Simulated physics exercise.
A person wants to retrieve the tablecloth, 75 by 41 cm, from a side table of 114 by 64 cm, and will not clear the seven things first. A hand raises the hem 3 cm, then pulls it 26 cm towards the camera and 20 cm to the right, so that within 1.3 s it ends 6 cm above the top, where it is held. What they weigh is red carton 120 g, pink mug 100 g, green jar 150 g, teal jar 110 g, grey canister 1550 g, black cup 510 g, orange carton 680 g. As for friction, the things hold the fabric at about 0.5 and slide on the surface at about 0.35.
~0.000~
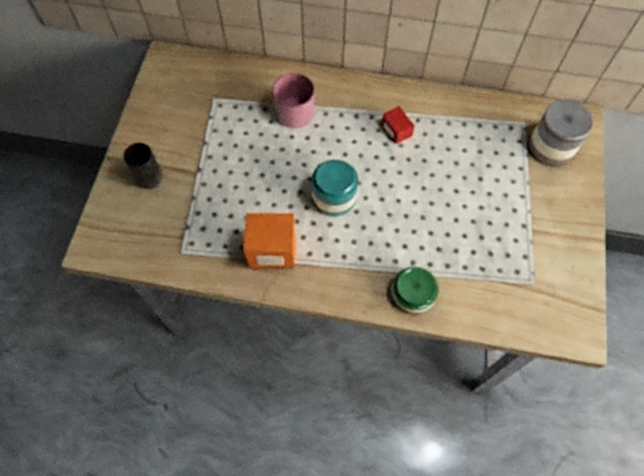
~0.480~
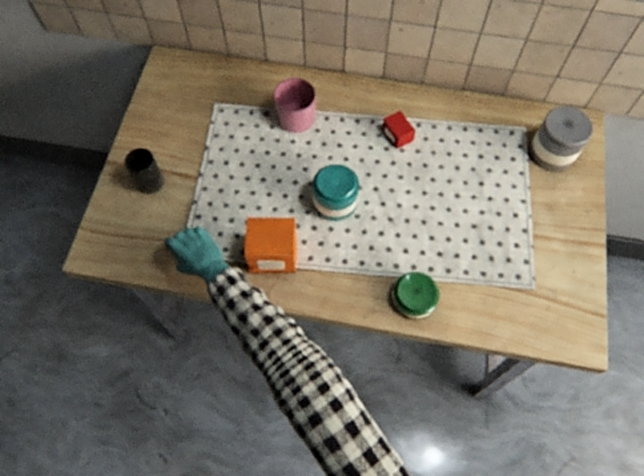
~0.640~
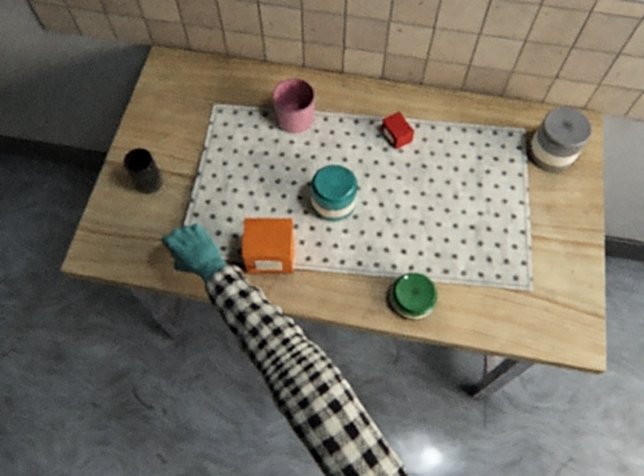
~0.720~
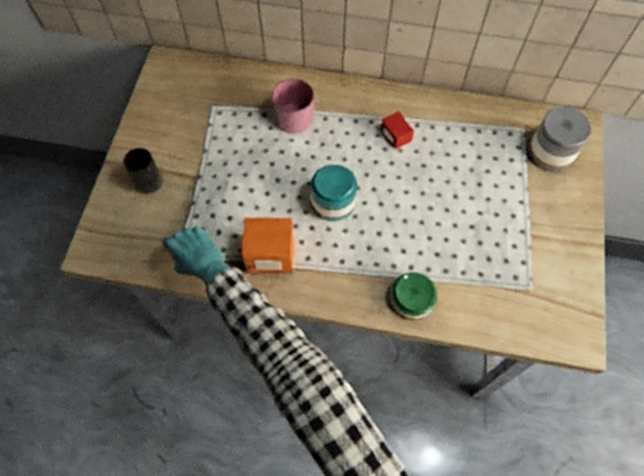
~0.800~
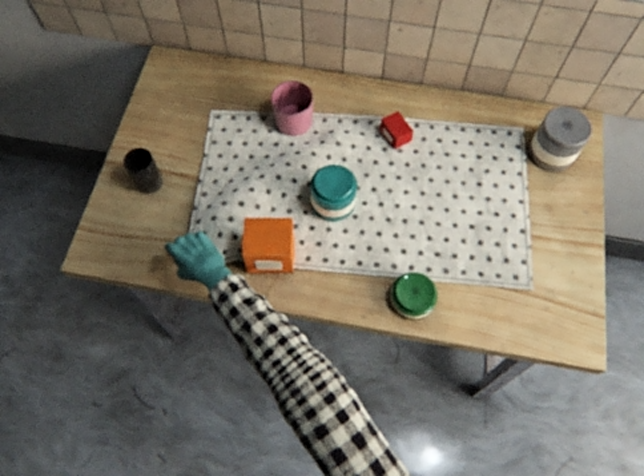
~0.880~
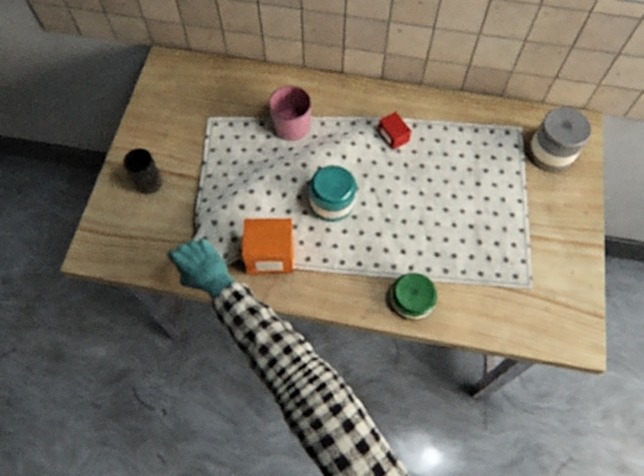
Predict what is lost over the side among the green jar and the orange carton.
I'd bet the green jar never leaves the surface. I'd bet the orange carton leaves the surface.
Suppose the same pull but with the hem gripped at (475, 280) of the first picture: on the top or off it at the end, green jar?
After the pull, the green jar comes off.
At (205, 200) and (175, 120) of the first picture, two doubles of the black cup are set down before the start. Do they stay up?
So the first copy ends up below, while the second copy ends up on top.
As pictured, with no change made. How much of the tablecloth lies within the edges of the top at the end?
Around 75 percent.
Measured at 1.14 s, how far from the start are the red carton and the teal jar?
Shift - red carton 6 cm, teal jar 4 cm.
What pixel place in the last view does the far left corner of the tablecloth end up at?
In the final picture it's somewhere around (122, 269).
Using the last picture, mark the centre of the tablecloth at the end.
The midpoint is close to pixel (312, 257).
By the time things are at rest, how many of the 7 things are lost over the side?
1.
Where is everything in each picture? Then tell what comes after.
Shows, green jar (417, 286); orange carton (269, 231); tablecloth corners (181, 253) (214, 99) (525, 123) (534, 284), in the first picture.
Shows, tablecloth corners (215, 104) (526, 128); grip (180, 255), in the second picture.
Shows, tablecloth corners (214, 105) (525, 129); grip (177, 252), in the third picture.
Shows, tablecloth corners (213, 106) (524, 129); grip (178, 255), in the fourth picture.
Shows, pink mug (292, 97); tablecloth corners (211, 111) (523, 128); grip (181, 260), in the fifth picture.
Shows, green jar (415, 292); orange carton (267, 236); tablecloth corners (208, 118) (521, 128) (532, 289); grip (183, 267), in the sixth picture.
After 1.1 s, 100 % of the tablecloth is still over the top; orange carton 4 cm off its start, pink mug 9 cm off its start, red carton 5 cm off its start.
After 1.4 s, 95 % of the tablecloth is still over the top; orange carton 10 cm off its start, pink mug 18 cm off its start, red carton 12 cm off its start.
After 1.7 s, 85 % of the tablecloth is still over the top; orange carton 16 cm off its start at (283, 321), pink mug 27 cm off its start at (226, 186), red carton 18 cm off its start at (328, 153).
After 1.9 s, 75 % of the tablecloth is still over the top; orange carton over the edge, pink mug 36 cm off its start, red carton 25 cm off its start.
After 3.5 s, 75 % of the tablecloth is still over the top; orange carton over the edge, green jar 0 cm off its start at (416, 292), pink mug 37 cm off its start at (197, 218), red carton 26 cm off its start at (309, 183).
